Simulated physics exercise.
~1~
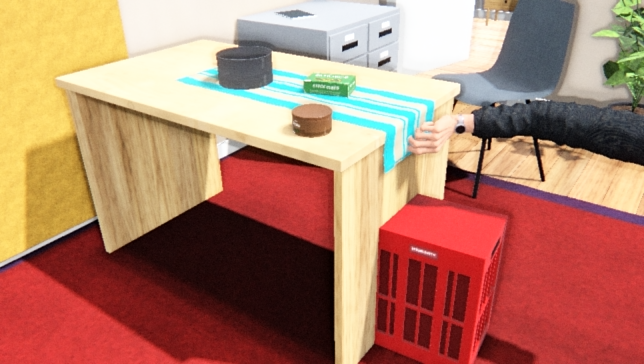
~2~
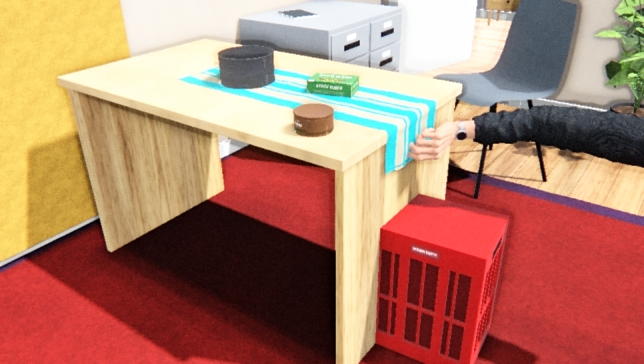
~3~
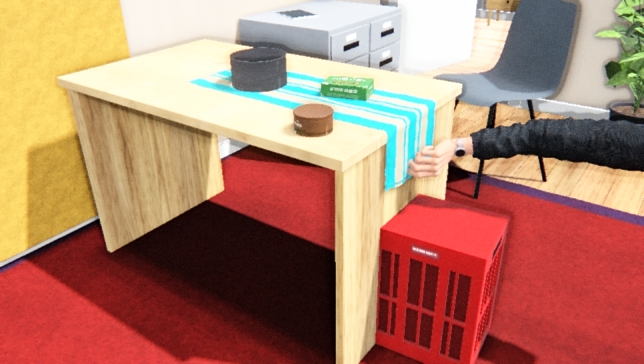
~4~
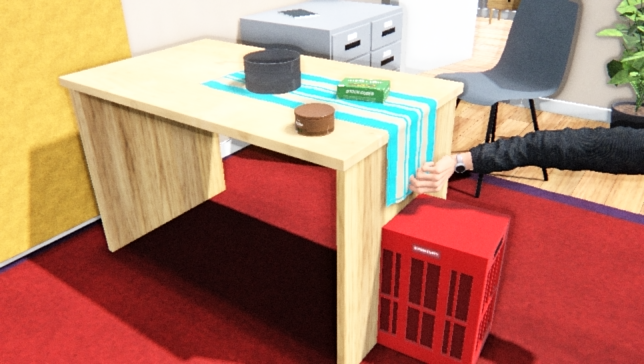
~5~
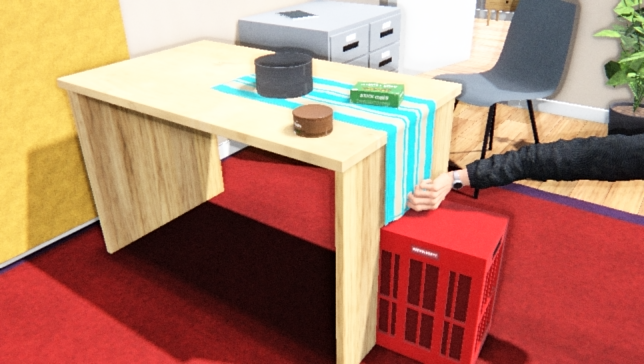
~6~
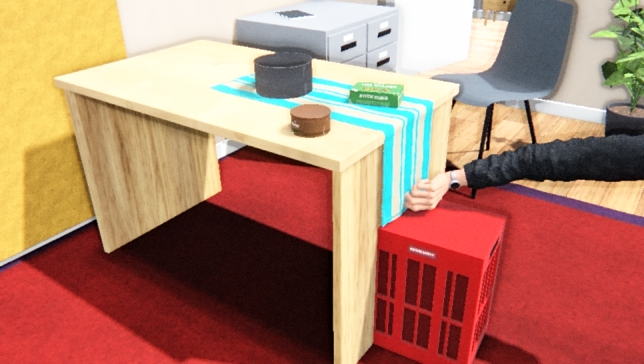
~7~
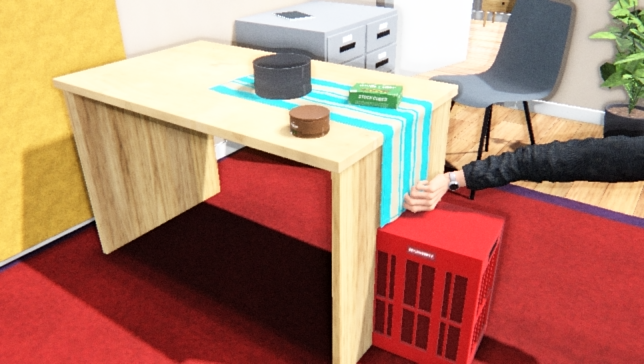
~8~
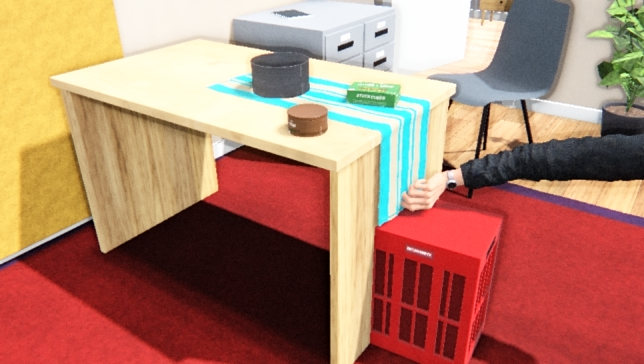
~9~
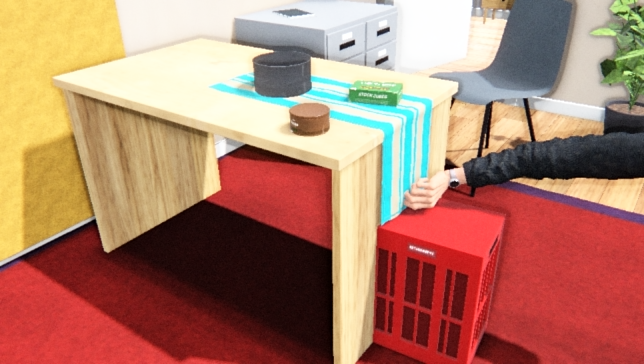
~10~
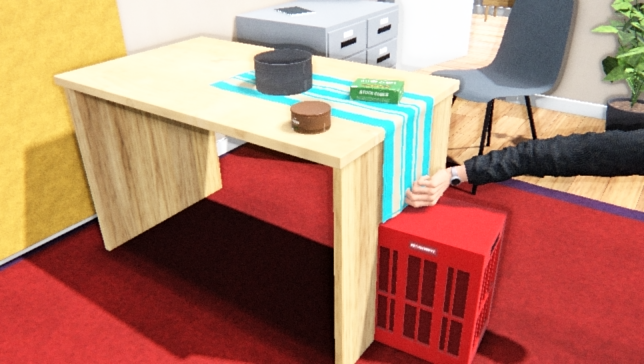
A hand pulls a striped turquoise cloth down the desk's end, carrying the pot and packet right.
